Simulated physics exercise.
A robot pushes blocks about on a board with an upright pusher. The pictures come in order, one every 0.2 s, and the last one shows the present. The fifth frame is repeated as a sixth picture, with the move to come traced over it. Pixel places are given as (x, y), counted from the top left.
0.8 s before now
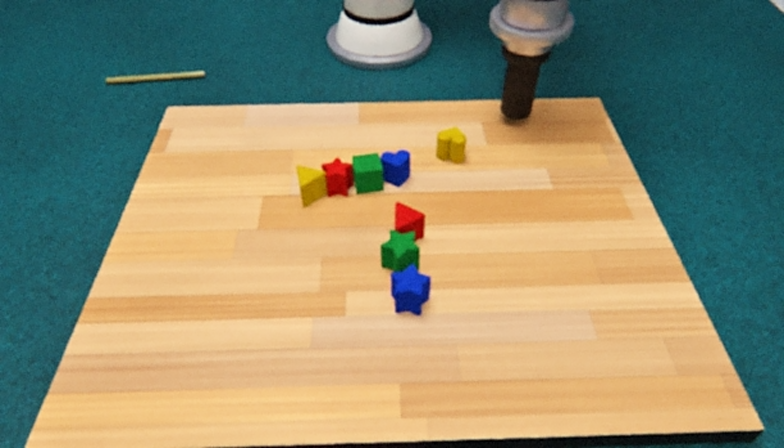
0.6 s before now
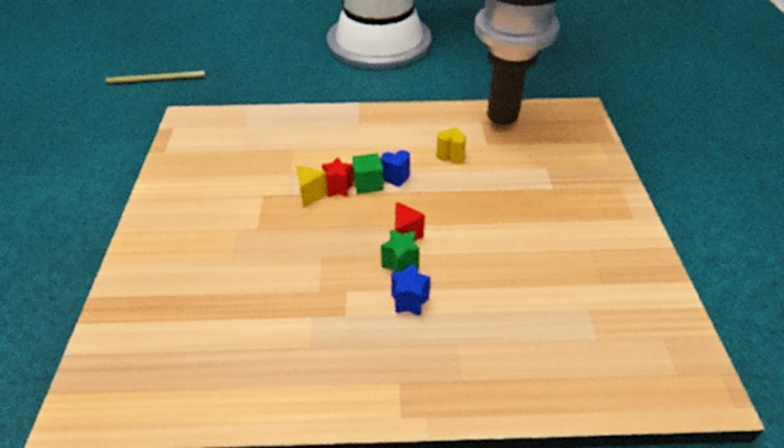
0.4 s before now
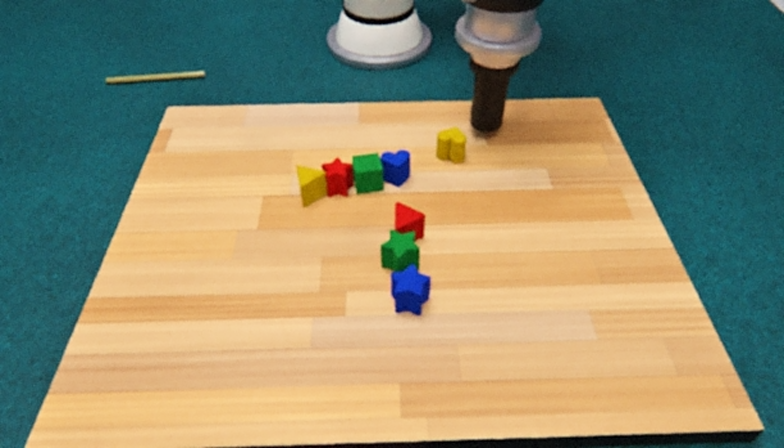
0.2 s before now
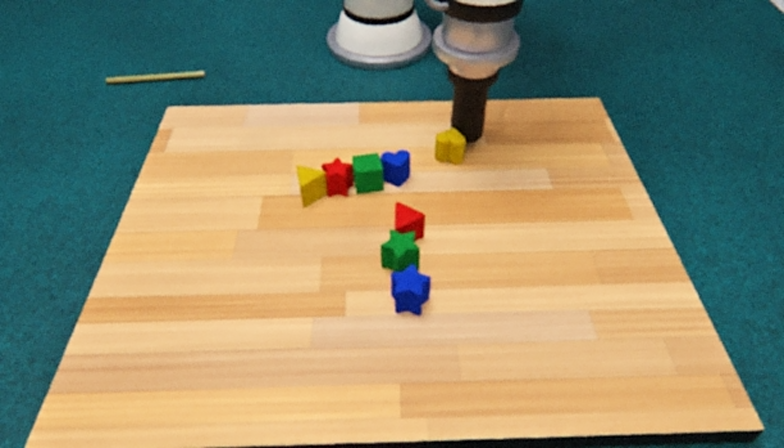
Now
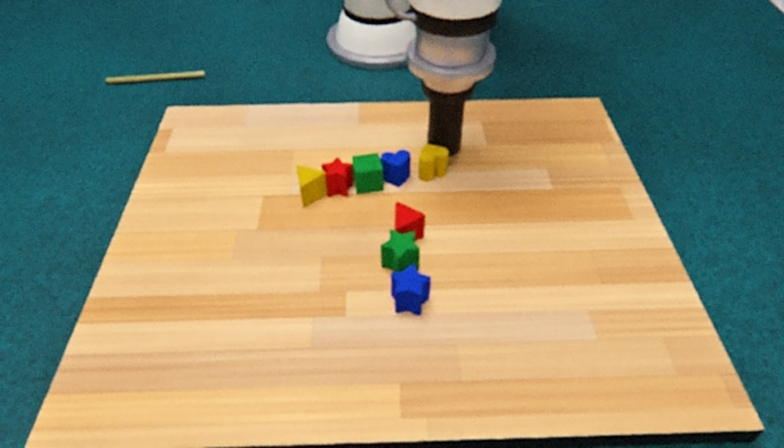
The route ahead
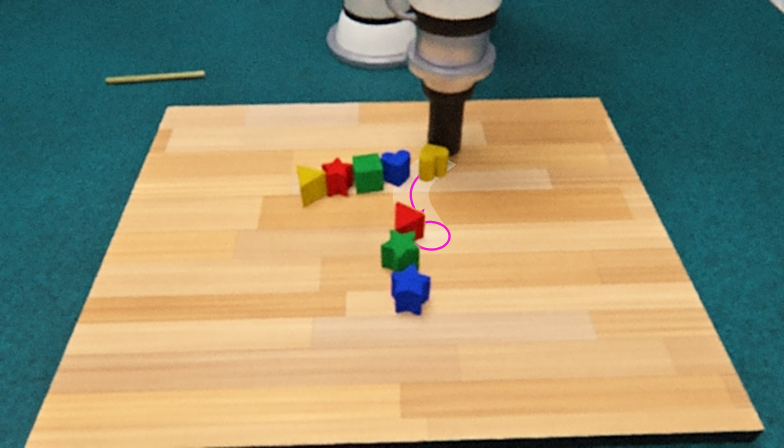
A robot arm moved its dark upright pusher left and slightly down across a wooden board of small colored blocks, then nudged the yellow heart a short way toward the blue heart while the others stayed still.
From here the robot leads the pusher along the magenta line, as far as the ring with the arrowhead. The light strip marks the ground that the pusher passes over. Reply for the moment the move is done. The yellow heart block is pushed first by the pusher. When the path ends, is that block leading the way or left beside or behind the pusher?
It ends up beside or behind the pusher.
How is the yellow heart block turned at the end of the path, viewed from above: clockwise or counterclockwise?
Viewed from above, clockwise.
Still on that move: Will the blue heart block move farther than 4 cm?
I believe not.
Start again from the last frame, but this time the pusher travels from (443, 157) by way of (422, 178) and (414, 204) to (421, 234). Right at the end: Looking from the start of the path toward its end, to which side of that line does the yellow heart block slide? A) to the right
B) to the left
A: To the right.
Path on the board, from (443, 157) over (418, 178) and (413, 205) to (431, 235).
On the path given first. One third of the way, pusher (418, 168); red star-shaped block (331, 169); blue heart block (385, 159), turned 30° clockwise; yellow heart block (409, 174).
Two thirds of the way, pusher (413, 196); red star-shaped block (326, 169), turned 25° anticlockwise; blue heart block (379, 168), turned 70° clockwise; red triangular block (405, 217), turned 20° anticlockwise; yellow heart block (393, 200), turned 25° clockwise.
At the end, pusher (431, 226); red star-shaped block (326, 169), turned 25° anticlockwise; blue heart block (379, 168), turned 70° clockwise; green star-shaped block (396, 249); red triangular block (404, 227); yellow heart block (389, 203), turned 40° clockwise.
